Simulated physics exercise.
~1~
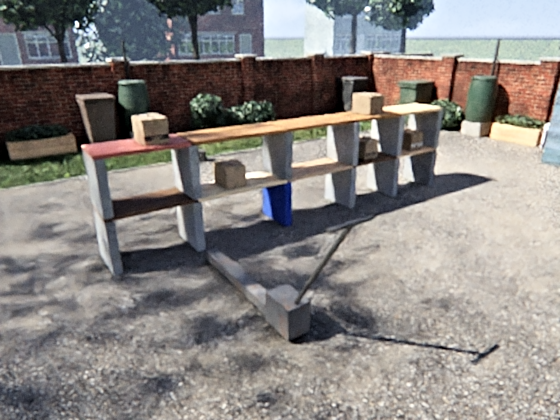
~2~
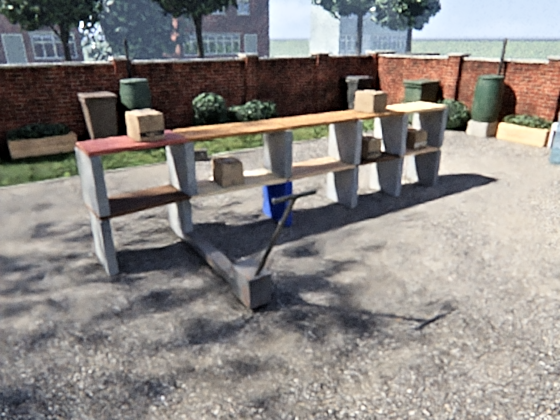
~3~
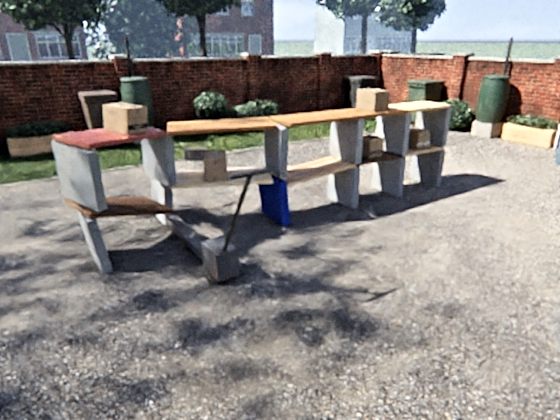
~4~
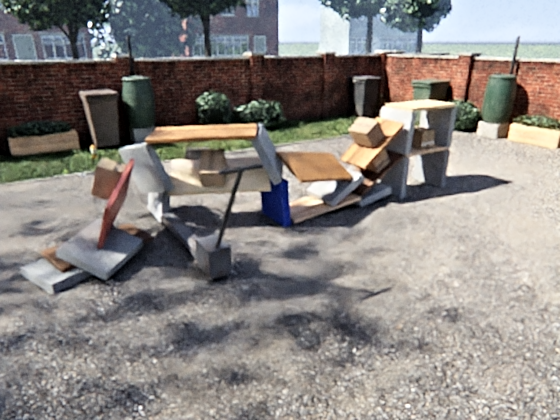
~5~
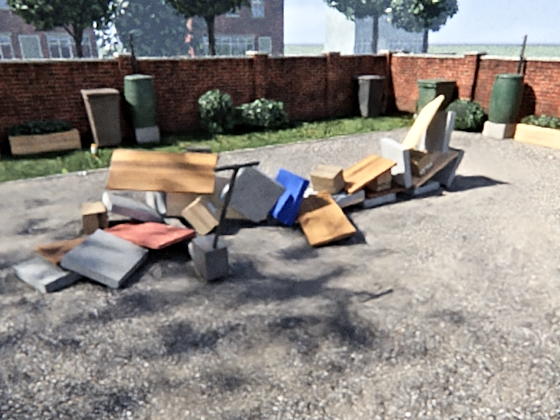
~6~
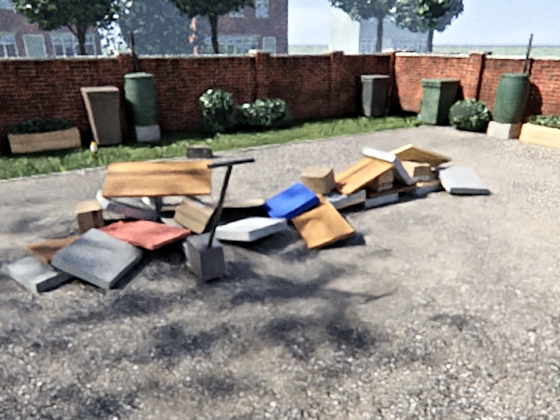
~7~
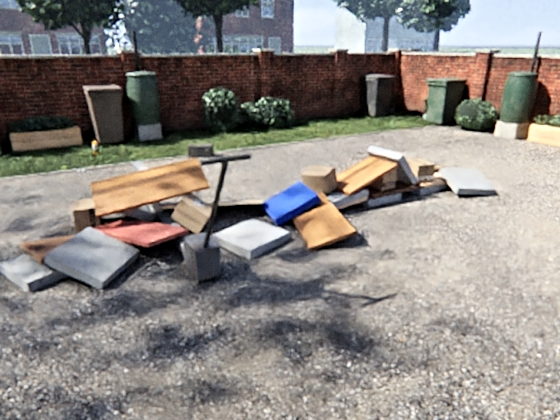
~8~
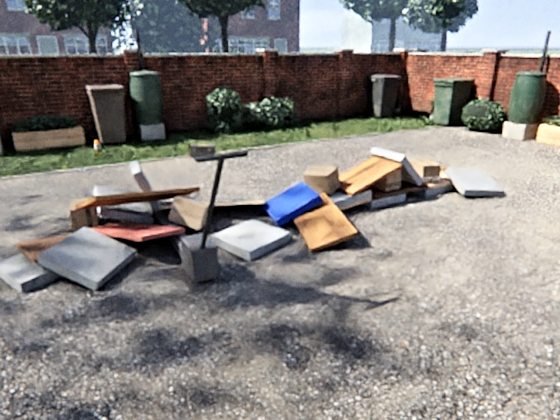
In a yard beside a brick wall, a low jack slid in against the left part of a makeshift two-tier rack, which buckled at the left and then collapsed towards the right, leaving boards, blocks and boxes heaped on the ground.
